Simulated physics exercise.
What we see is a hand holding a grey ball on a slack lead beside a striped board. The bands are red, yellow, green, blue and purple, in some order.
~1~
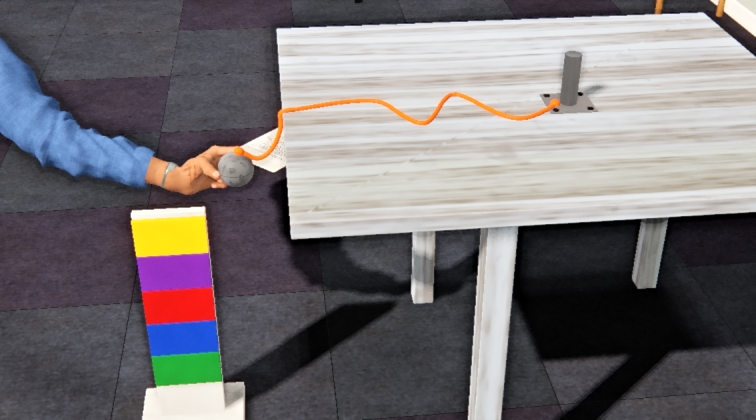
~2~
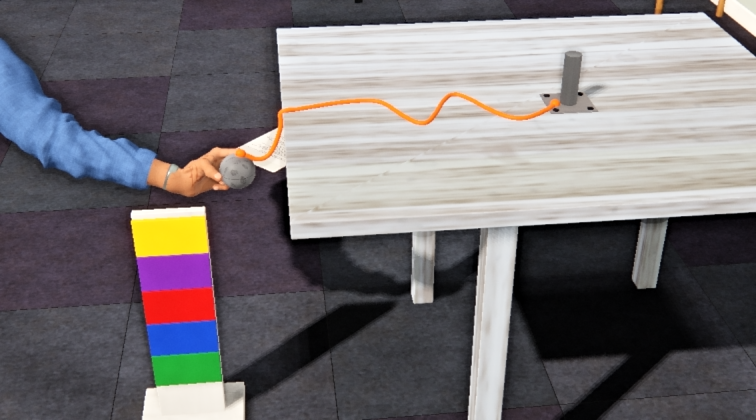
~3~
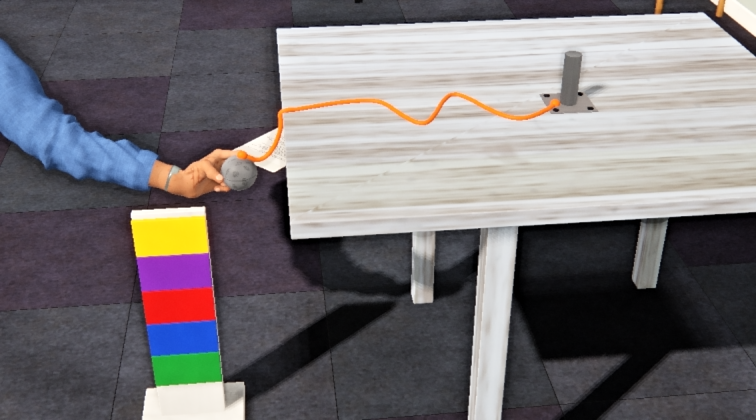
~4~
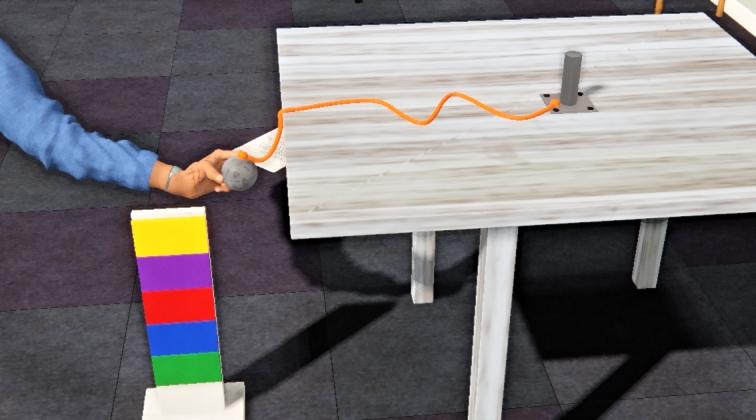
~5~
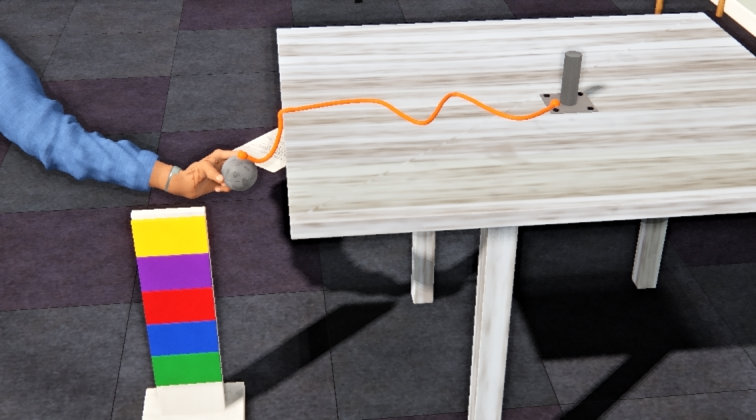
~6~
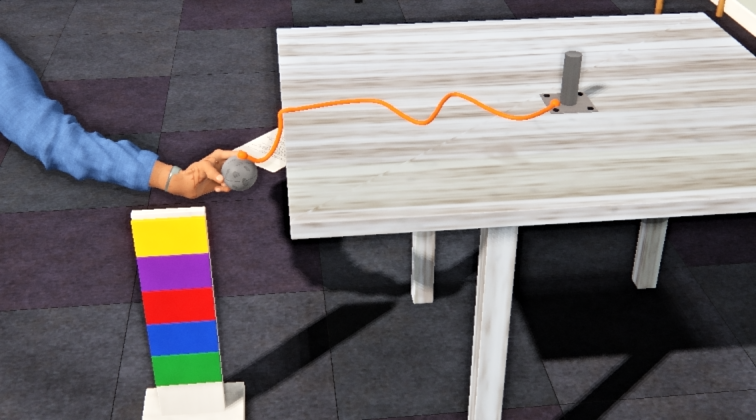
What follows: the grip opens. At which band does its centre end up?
The red one.
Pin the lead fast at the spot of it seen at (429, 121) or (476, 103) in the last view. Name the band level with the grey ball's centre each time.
It would be yellow; purple.
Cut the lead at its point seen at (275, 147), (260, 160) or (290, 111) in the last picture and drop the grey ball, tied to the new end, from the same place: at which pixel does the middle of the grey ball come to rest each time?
In that order: (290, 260), (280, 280) and (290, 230).
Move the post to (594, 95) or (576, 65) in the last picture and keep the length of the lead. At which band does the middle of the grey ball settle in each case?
In that order: Purple; purple.
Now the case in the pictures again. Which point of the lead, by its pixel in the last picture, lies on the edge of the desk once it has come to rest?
At (385, 104), roughly.
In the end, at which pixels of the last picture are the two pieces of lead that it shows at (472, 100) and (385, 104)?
They go to (440, 108) and to (282, 121).
A little later, ball near (270, 293); level with red.
Next, ball near (303, 290); level with red.
When it is over, ball near (288, 292); level with red. The lead holds its middle at red.
